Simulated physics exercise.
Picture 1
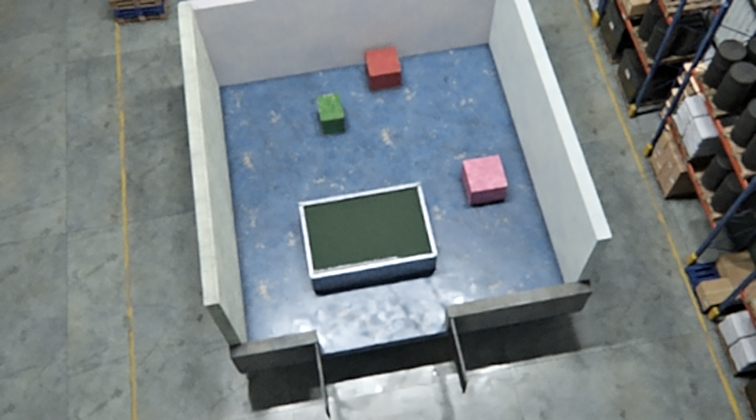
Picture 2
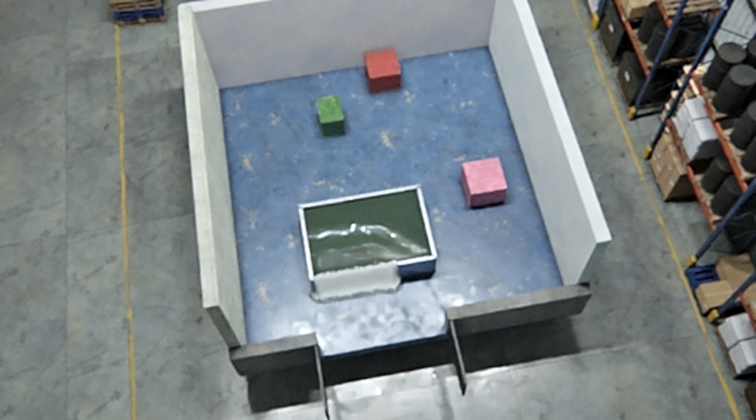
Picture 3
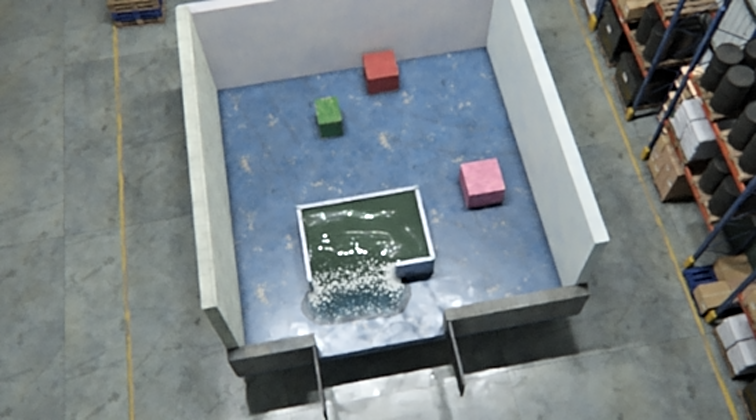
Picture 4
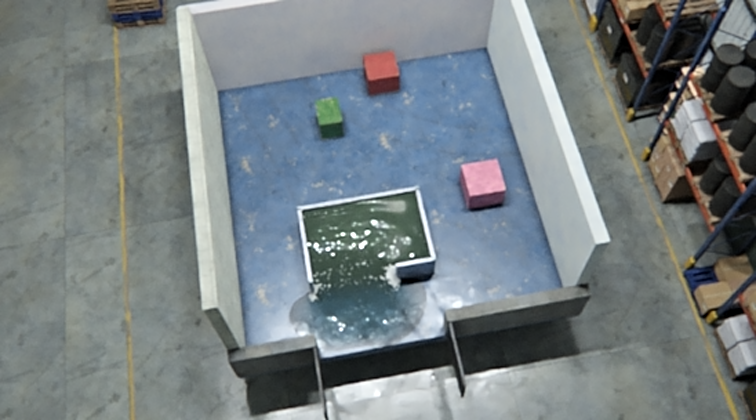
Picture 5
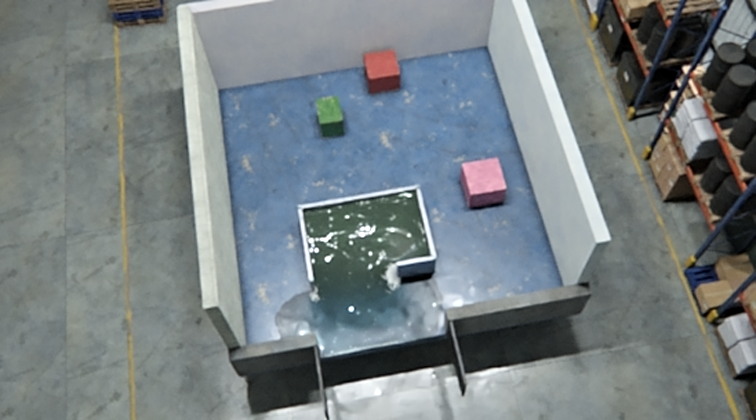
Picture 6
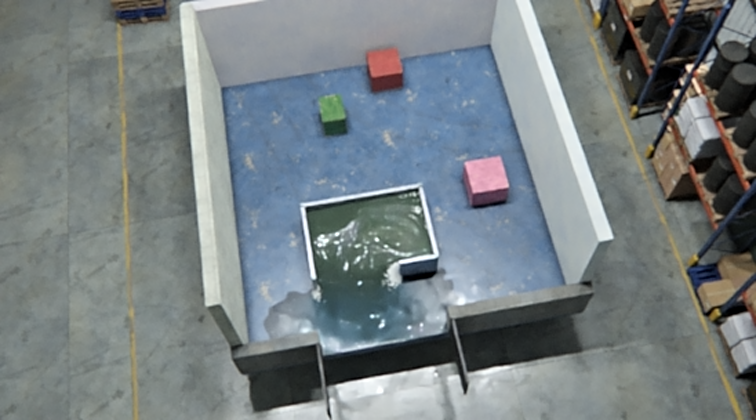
At first, dark green water sits still in a white-rimmed open tank on a blue floor, with red, green and pink blocks nearby. Then water bursts through the front wall, splashing and foaming, and spreads across the floor toward the left, while the blocks stay in place.
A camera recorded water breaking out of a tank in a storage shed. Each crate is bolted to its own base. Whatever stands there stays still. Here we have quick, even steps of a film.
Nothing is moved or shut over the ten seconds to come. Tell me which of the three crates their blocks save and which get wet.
In the end the green crate is protected by its plinth; the red crate is protected by its plinth; the pink crate is protected by its plinth.
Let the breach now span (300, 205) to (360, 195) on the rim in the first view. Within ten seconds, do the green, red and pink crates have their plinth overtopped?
Going crate by crate, the green one gets flooded, the red one gets flooded and the pink one gets flooded.
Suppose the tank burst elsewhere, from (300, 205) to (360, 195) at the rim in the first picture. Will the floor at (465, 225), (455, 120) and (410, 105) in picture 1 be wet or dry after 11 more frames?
First spot unwetted, second unwetted, third drenched.
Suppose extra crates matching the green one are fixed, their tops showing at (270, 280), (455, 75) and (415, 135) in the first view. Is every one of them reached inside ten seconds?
Result, in sequence: Is inundated, is missed, is missed.
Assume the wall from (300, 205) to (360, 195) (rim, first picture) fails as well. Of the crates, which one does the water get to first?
The one in green.
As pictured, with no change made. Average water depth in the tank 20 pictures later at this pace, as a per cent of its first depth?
My reading: Near 26 %.
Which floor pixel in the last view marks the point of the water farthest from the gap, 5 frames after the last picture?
My best guess is about (503, 309).
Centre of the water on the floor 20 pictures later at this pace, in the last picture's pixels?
The spot I would choose is (341, 267).
A moment on, water covers 10 % of the floor; the green crate not reached, the red crate not reached, the pink crate not reached.
Next, water covers 15 % of the floor; the green crate not reached, the red crate not reached, the pink crate not reached.
Then, water covers 25 % of the floor; the green crate not reached, the red crate not reached, the pink crate not reached.
Later, water covers 40 % of the floor; the green crate water round its plinth, the red crate not reached, the pink crate not reached.
In the end, water covers 40 % of the floor; the green crate stayed above the water, the red crate stayed above the water, the pink crate stayed above the water.
